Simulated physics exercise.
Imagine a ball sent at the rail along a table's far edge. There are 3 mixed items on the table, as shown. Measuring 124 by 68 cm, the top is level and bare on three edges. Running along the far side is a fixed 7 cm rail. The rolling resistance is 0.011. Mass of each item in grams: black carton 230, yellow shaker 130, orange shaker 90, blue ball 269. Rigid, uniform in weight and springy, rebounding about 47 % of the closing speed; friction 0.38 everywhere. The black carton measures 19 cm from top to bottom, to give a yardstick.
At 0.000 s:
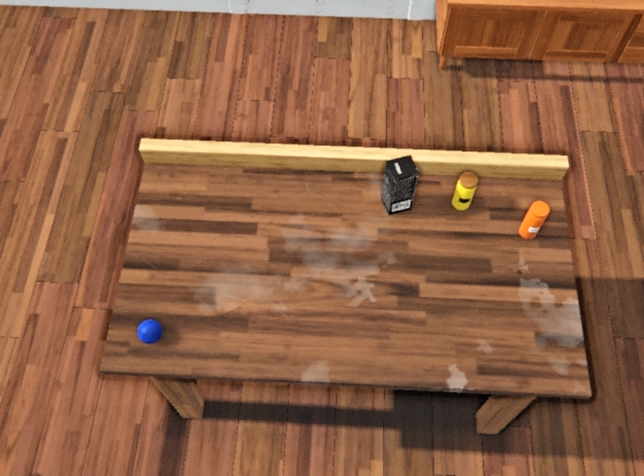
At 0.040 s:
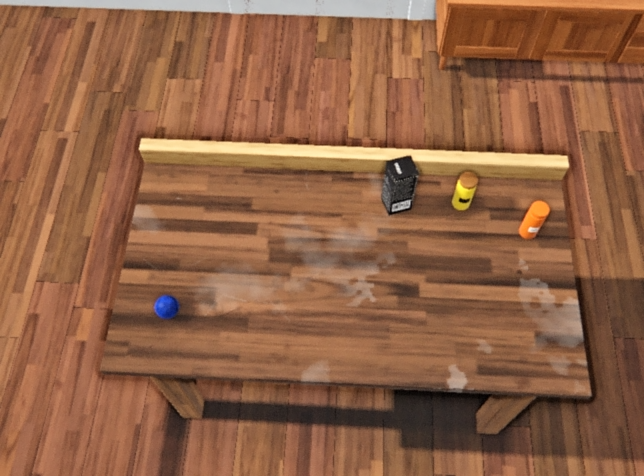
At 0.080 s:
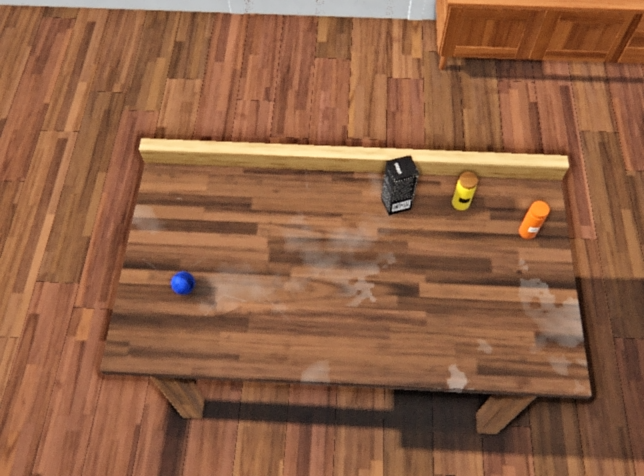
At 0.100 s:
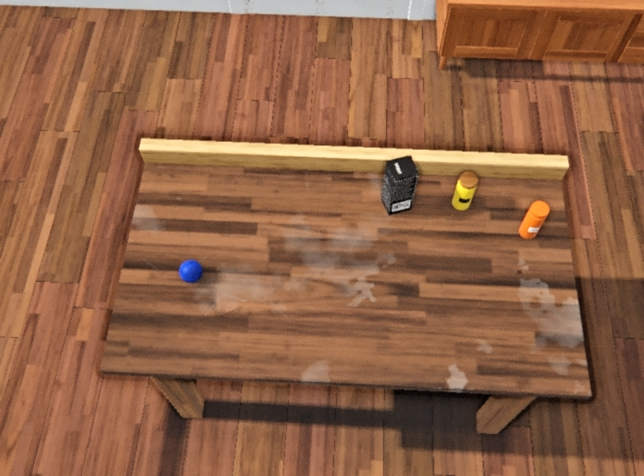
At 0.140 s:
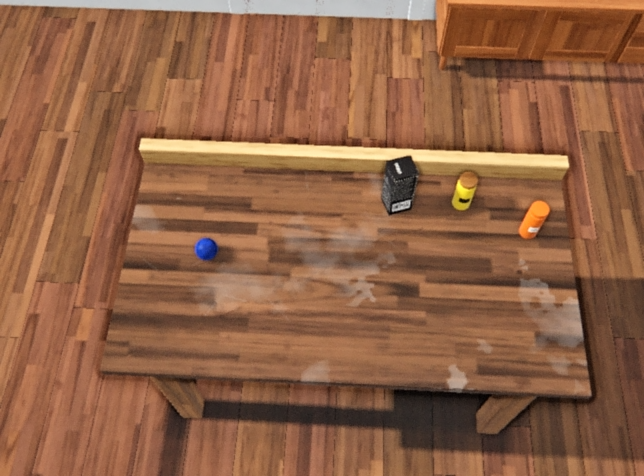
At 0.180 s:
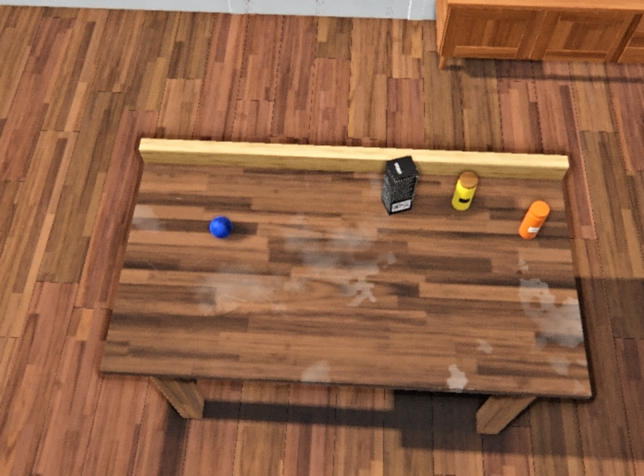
A wooden table with a blue ball rolling diagonally from the near left toward the far rail, past a still carton and shakers.
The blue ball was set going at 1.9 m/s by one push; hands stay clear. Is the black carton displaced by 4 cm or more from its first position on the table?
Still near the start.
By 0.58 s, blue ball near (314, 217).
By 1.38 s, blue ball near (472, 318).
By 2.18 s, blue ball near (603, 449).
When it is over (2.5 s), all 3 within 4 cm of the start. End places, in pixels of the last picture, black carton near (399, 186).
